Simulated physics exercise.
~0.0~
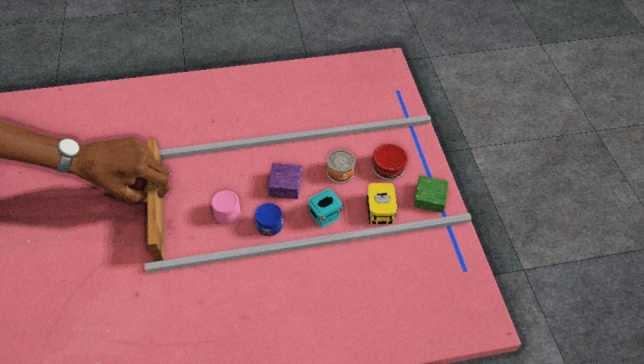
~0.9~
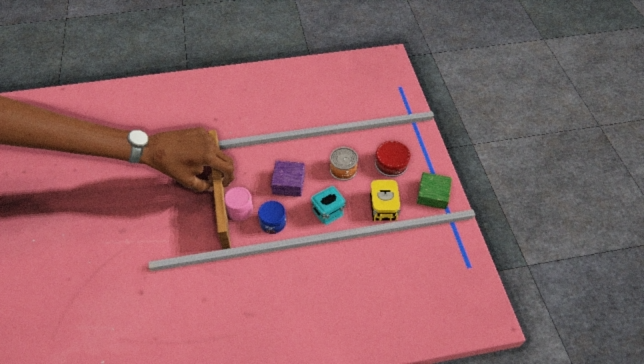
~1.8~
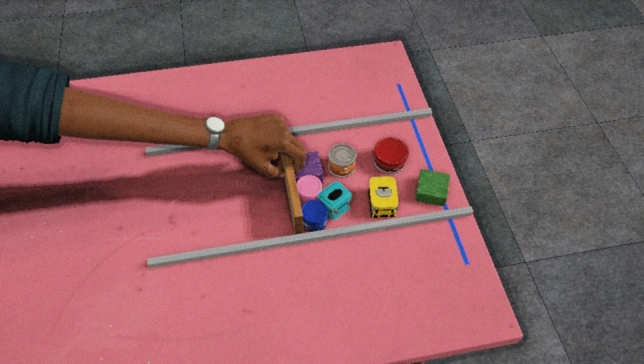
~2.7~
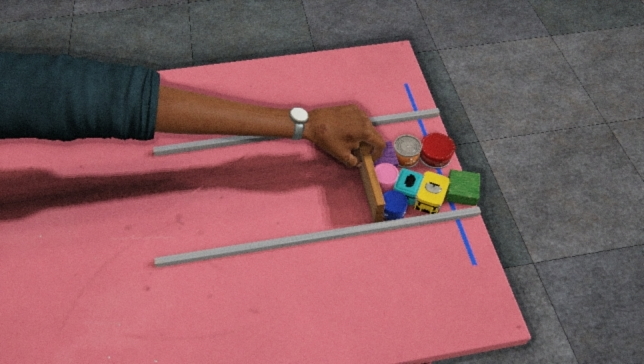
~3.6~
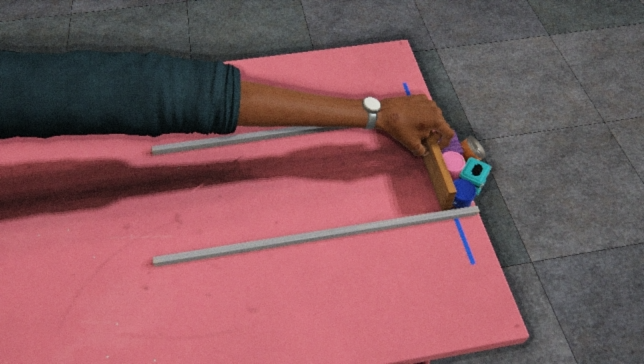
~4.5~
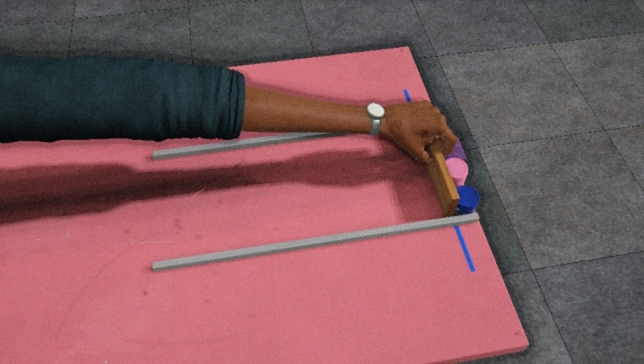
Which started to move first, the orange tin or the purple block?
The purple block started to move first, and the orange tin only began moving after that.
A wooden board, pushed right by a hand between two grey rails, gathered up a jumble of small things and shoved five over the table's end, stopping by the blue tape with the pink lid, blue tub and purple block still on.
